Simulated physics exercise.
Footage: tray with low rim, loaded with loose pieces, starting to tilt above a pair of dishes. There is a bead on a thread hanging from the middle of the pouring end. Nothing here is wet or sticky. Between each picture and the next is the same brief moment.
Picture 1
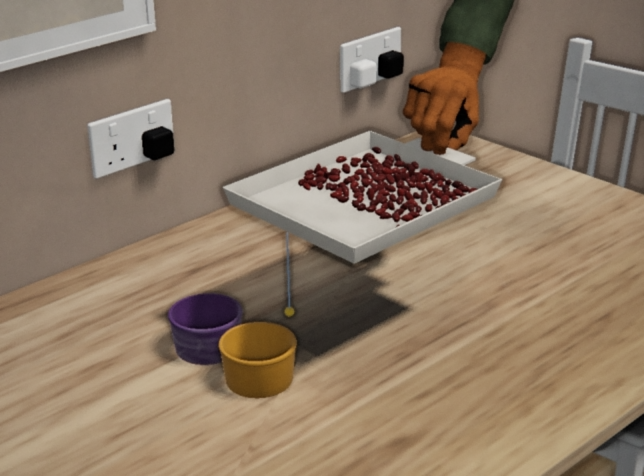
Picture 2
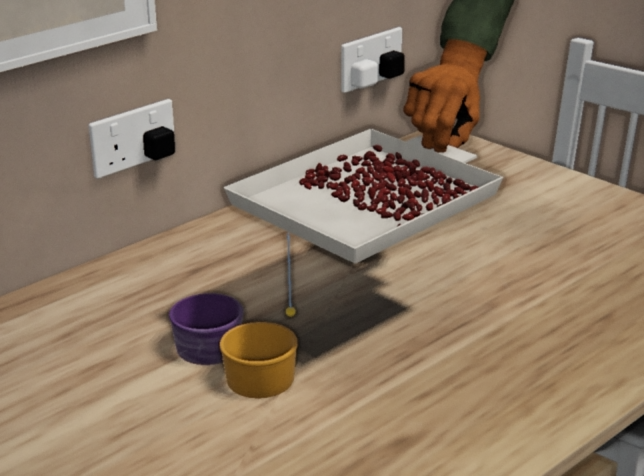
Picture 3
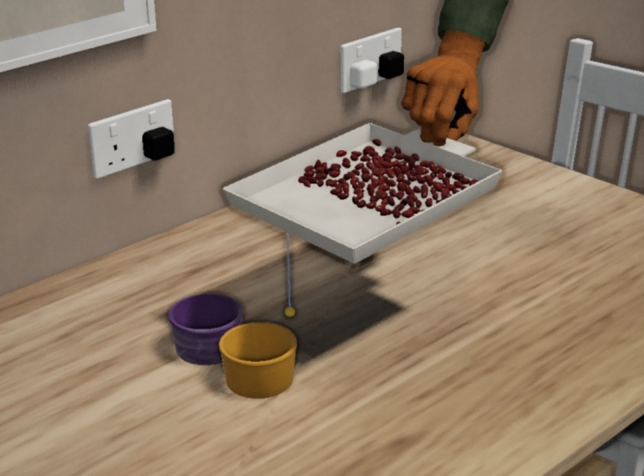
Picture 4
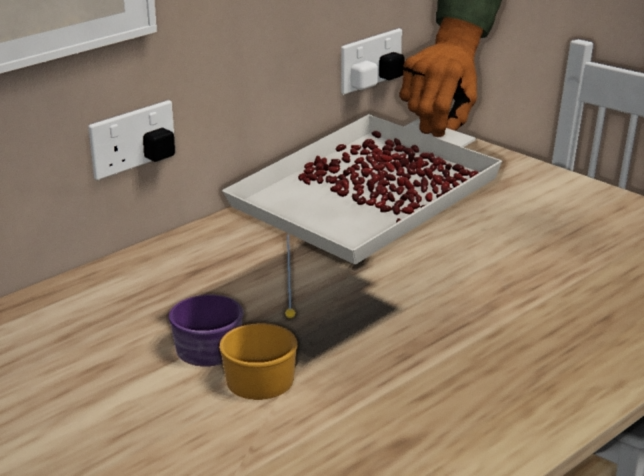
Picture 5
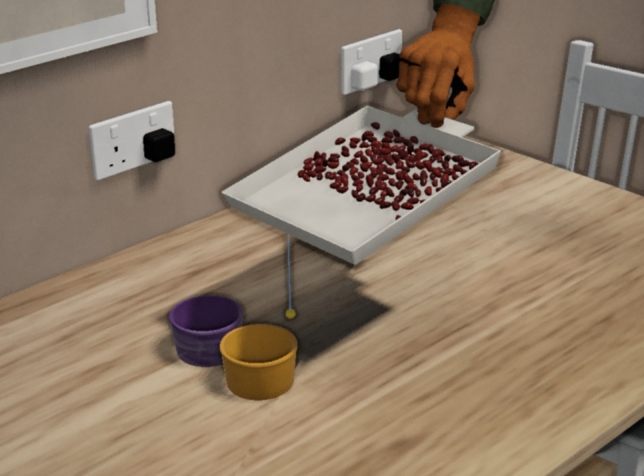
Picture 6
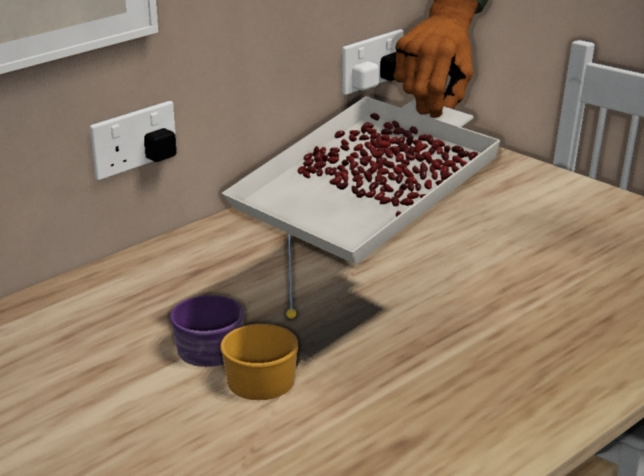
At first, a hand in a green sleeve holds a white tray of dark red beans nearly level above a wooden table, near a purple dish and a yellow one. Then the hand slowly raises the far end, tilting the tray slightly toward the dishes, while the beans barely shift.
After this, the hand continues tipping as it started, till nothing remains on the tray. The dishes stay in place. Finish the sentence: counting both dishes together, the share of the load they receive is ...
The share is greater than half.
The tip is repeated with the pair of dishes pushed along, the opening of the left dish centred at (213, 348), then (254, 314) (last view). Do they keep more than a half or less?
At place one the minor share; at place two the minor share.
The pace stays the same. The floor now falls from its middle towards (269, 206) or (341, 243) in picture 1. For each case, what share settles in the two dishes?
10 % then 0 %, roughly.
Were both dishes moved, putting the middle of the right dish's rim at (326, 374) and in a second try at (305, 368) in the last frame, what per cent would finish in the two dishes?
Close to 50 in a hundred first, close to 60 in a hundred second.
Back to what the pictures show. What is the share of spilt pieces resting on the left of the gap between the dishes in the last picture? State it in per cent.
Roughly 20 percent.
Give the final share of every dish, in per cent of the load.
Around 30 in a hundred in the left dish and around 40 in a hundred in the right dish.
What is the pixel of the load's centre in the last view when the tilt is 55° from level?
(294, 203).
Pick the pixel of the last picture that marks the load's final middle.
Last view, centre at rest - approx. (252, 374).
Soon after the last picture, tray tipped steeply; nearly all on the tray; a stray few outside both.
A little later, tray tipped right over; nearly all on the tray; a stray few in the left dish; a stray few outside both; a stray few in the air.
Later still, tray tipped past a quarter turn; about a third in the right dish; about a quarter in the left dish; about a third outside both.
At rest, tray tipped past a quarter turn; about a third in the right dish; about a quarter in the left dish; about a third outside both.
